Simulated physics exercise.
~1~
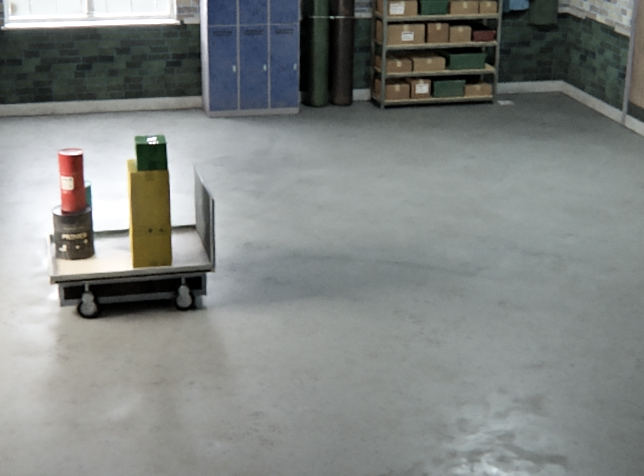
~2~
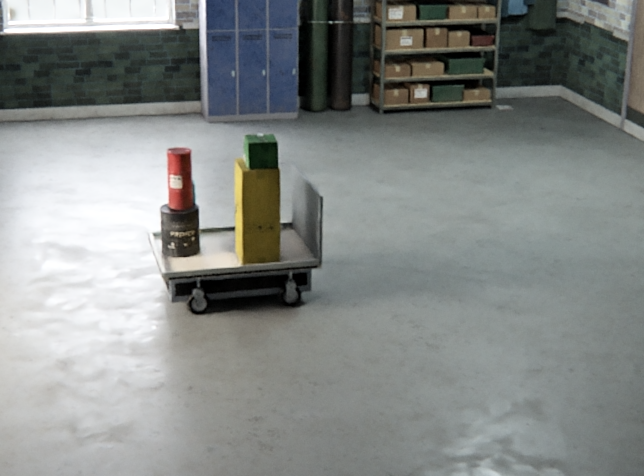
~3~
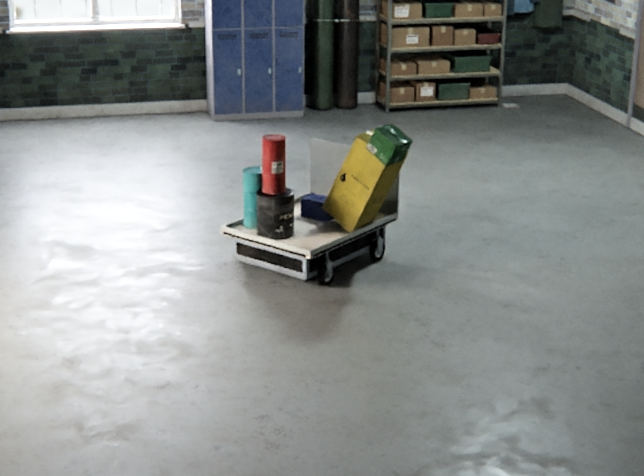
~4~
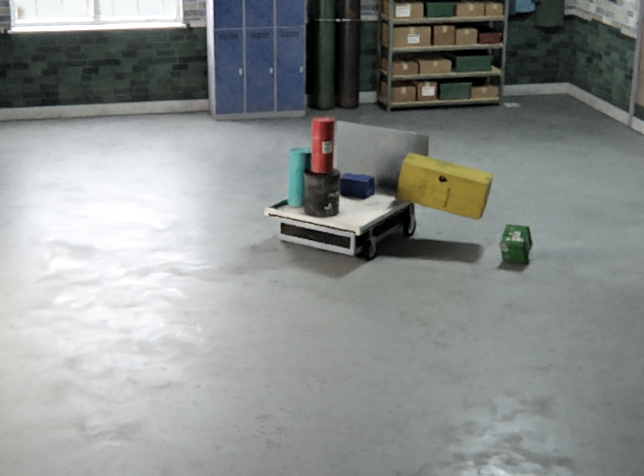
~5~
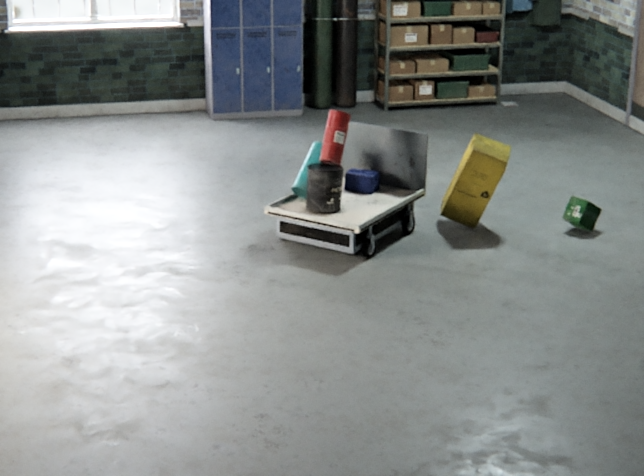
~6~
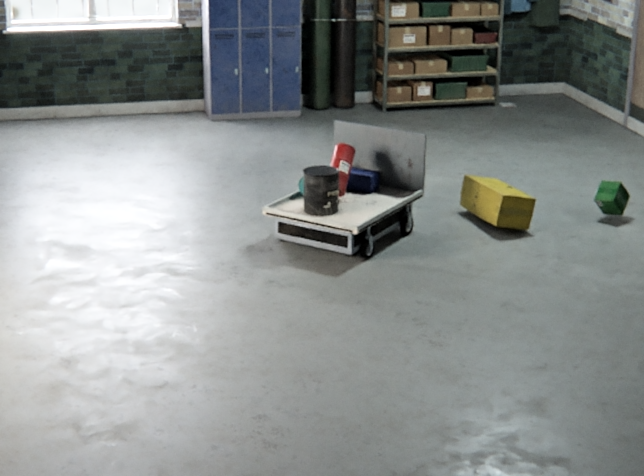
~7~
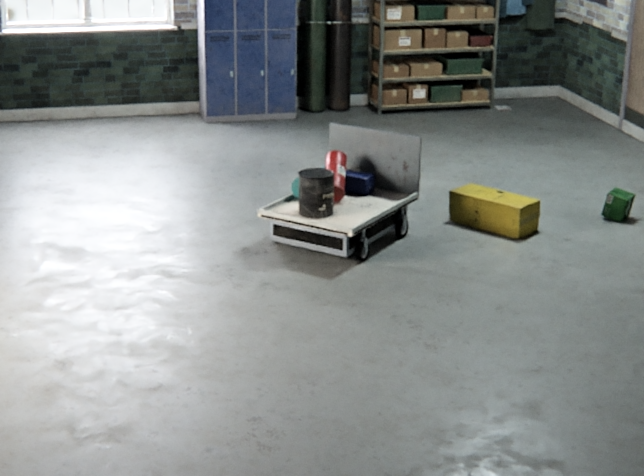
In a workshop with lockers and shelves, a flat cart carrying boxes and canisters rolled right, swung around and stopped; the yellow box and green parcel tumbled onto the floor, while the red and turquoise canisters toppled on the deck beside the upright black pail.
